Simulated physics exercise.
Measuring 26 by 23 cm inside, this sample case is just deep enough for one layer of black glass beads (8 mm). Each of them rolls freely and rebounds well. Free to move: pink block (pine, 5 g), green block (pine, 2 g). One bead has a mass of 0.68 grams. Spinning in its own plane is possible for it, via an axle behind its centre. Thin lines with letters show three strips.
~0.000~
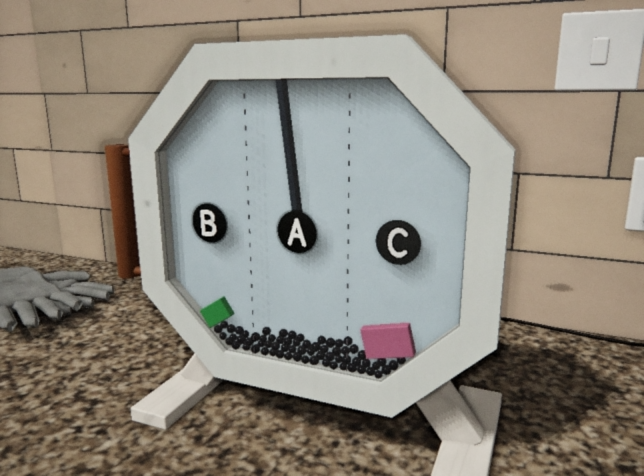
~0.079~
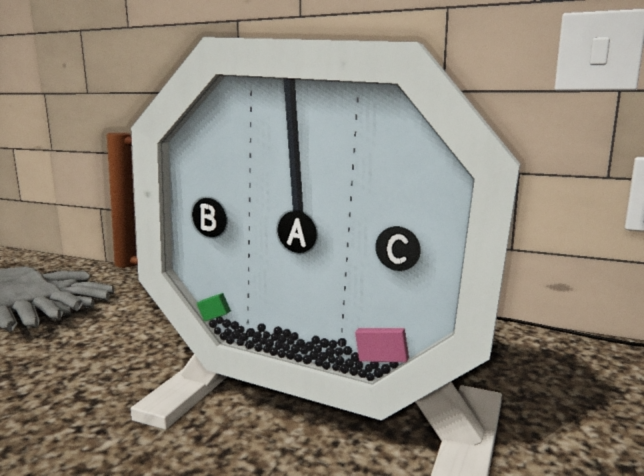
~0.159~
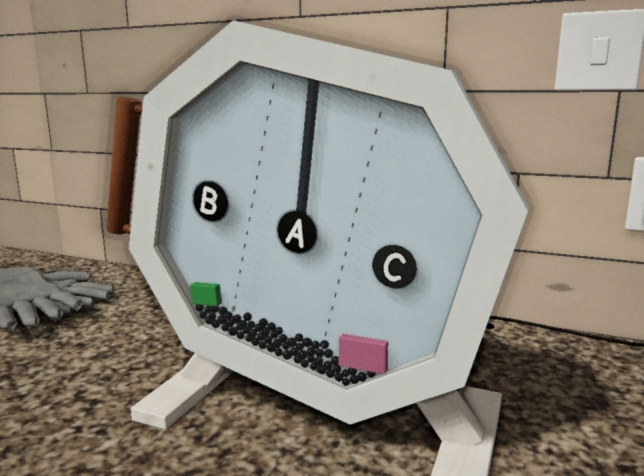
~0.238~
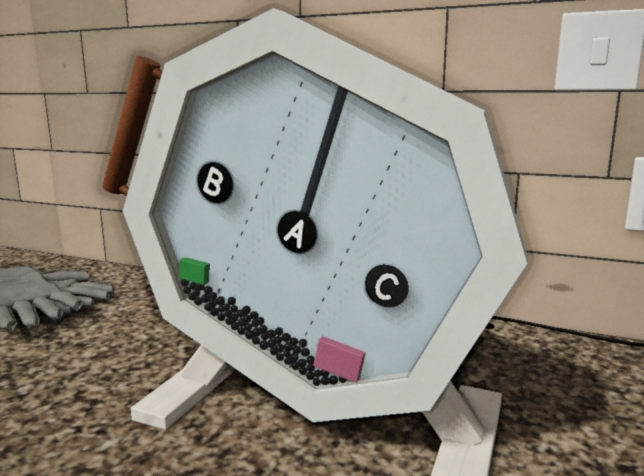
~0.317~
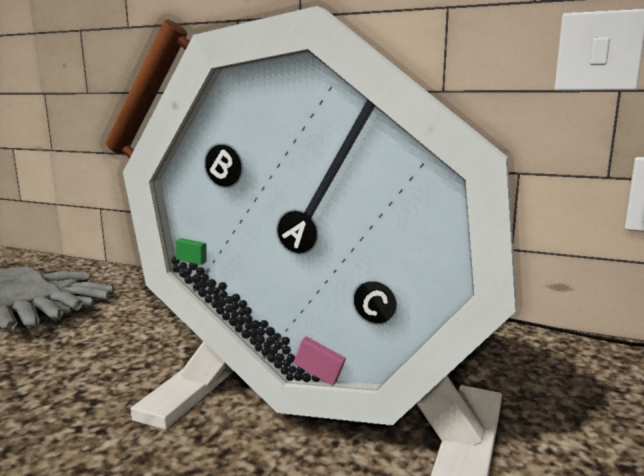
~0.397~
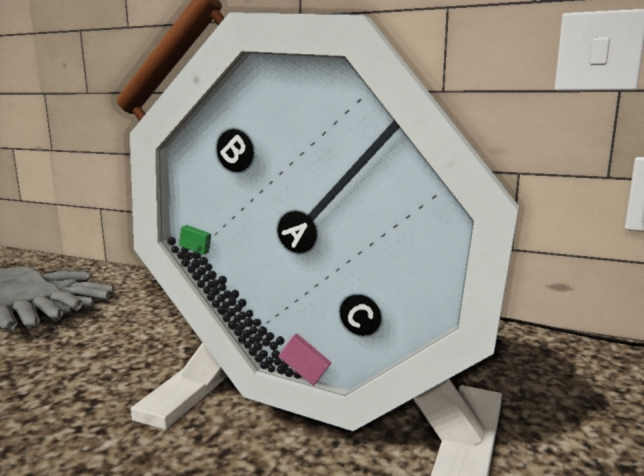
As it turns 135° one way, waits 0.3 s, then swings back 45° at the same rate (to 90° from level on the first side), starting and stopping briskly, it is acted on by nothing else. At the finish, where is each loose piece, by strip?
Pink block ends in C, green block ends in C.
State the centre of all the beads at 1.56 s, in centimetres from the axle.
Left: About 1 cm; below: About 11 cm.
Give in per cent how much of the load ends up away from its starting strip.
80 per cent.
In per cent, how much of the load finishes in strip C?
Something like 100 per cent finishes there.
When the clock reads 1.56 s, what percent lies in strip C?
It works out at roughly 100 per cent.
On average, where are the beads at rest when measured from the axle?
Some 2 cm right and 11 cm below.
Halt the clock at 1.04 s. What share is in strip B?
Share: Some 0 %.
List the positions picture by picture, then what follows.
The first frame shows level; about 70 beads; beads' middle (302, 349); highest (348, 341); pink block (388, 341) tilted 14°; green block (217, 312) tilted 34°; A (297, 232), B (209, 223), C (398, 243).
The second frame shows turned 3° clockwise; beads' middle (296, 348); highest (278, 331).
The third frame shows turned 13° clockwise; beads' middle (278, 342); highest (215, 309); wall ends (299, 240).
The fourth frame shows turned 25° clockwise; beads' middle (258, 331); highest (185, 282); pink block (339, 359) tilted 11°; green block (194, 271) tilted 7°.
The fifth frame shows turned 37° clockwise; beads' middle (242, 320); highest (176, 261).
The sixth frame shows turned 49° clockwise; beads' middle (234, 312); highest (172, 241); pink block (305, 359) tilted 33°; green block (195, 240) tilted 12°; A (297, 232), B (235, 151), C (360, 315).
By 1.04 s, it stands 135° clockwise; the beads' middle is 7 cm left of and 9 cm below the centre; C 100 %; pink block in C; green block in C.
By 1.56 s, it stands 112° clockwise; the beads' middle is 1 cm left of and 11 cm below the centre; C 100 %; pink block in C; green block in C.
By 1.78 s, it stands 90° clockwise; the beads' middle is 3 cm right of and 11 cm below the centre; C 100 %; pink block in C; green block in C.
All still by 2.3 s, it stands 90° clockwise; A 0 %, B 0 %, C 100 %; pink block in C; green block in C.
